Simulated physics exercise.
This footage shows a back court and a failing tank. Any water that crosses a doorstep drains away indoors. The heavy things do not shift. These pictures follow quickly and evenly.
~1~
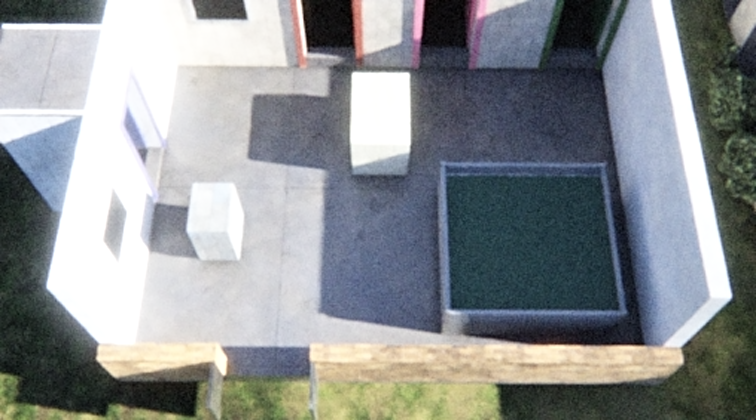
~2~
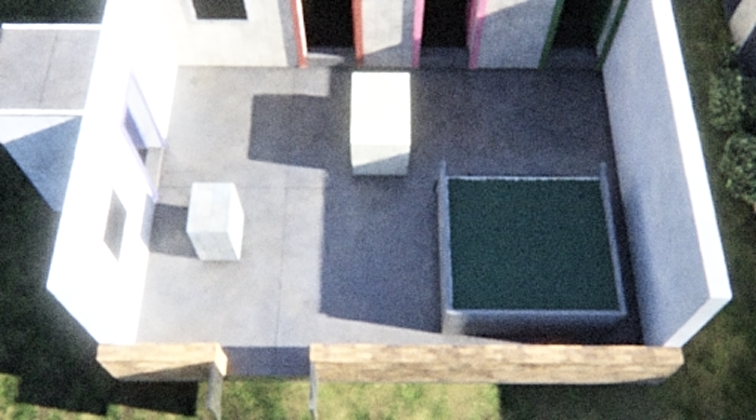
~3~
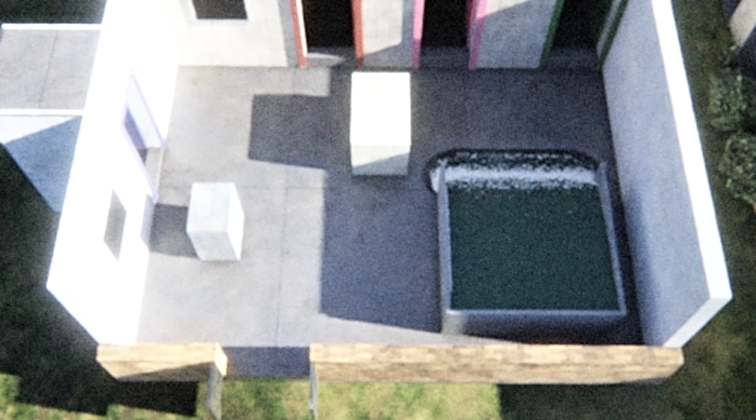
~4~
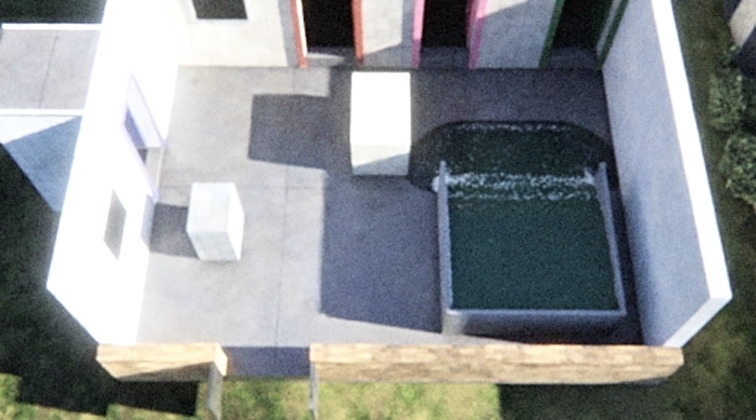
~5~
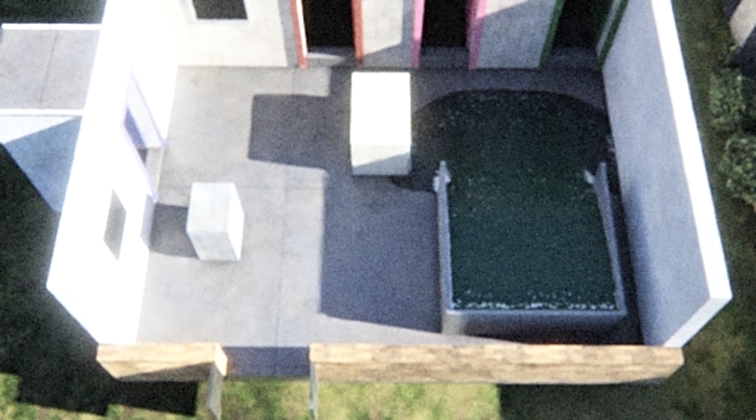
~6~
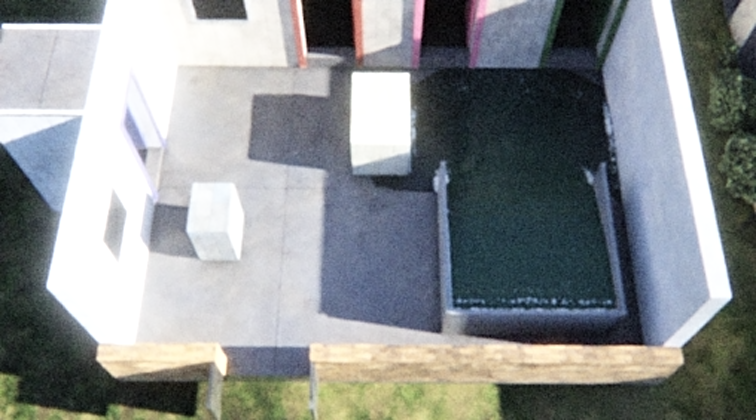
Dark green water lies still in an open grey tank at the right of a white-walled back court, seen from high above by a camera that stays still. Two pale blocks stand on the grey paving to the left, with red, pink and green door surrounds behind. The tank's far side opens, and water pours out with white froth, spreading back across the paving towards the doorways.
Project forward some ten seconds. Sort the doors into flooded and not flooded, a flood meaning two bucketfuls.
Sorted: Green door - flooded; pink door - flooded; blue door - flooded; red door - not flooded.
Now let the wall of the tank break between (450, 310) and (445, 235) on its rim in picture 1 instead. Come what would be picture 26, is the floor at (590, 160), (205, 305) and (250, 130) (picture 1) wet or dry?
Going in your order, I'd say still bare, then drenched, then drenched.
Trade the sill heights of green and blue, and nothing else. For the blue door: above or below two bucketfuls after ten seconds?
Result for blue door: Below the limit.
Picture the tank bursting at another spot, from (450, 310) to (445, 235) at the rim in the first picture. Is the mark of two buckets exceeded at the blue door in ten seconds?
Check on blue - it gets too much.
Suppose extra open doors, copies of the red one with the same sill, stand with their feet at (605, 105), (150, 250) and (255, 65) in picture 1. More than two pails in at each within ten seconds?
Well, the first breaks the limit, the next remains within bounds, and the last remains within bounds.
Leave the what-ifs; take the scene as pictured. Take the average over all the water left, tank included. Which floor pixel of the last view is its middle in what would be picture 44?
Roughly (439, 200) in the last picture.
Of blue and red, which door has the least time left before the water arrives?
That would be the red one, ahead of the rest.
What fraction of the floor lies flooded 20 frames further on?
Close to 55 percent, by my reckoning.
A moment on, water covers 25 % of the floor; the green door over two buckets in, the pink door over two buckets in, the blue door not reached, the red door wet at the sill, nothing in.
Next, water covers 35 % of the floor; the green door far over two buckets in, the pink door far over two buckets in, the blue door not reached, the red door wet at the sill, nothing in.
Then, water covers 55 % of the floor; the green door far over two buckets in, the pink door far over two buckets in, the blue door under two buckets in, the red door wet at the sill, nothing in.
Later, water covers 95 % of the floor; the green door far over two buckets in, the pink door far over two buckets in, the blue door over two buckets in, the red door wet at the sill, nothing in.
In the end, water covers 95 % of the floor; the green door far over two buckets in, the pink door far over two buckets in, the blue door over two buckets in, the red door wet at the sill, nothing in.
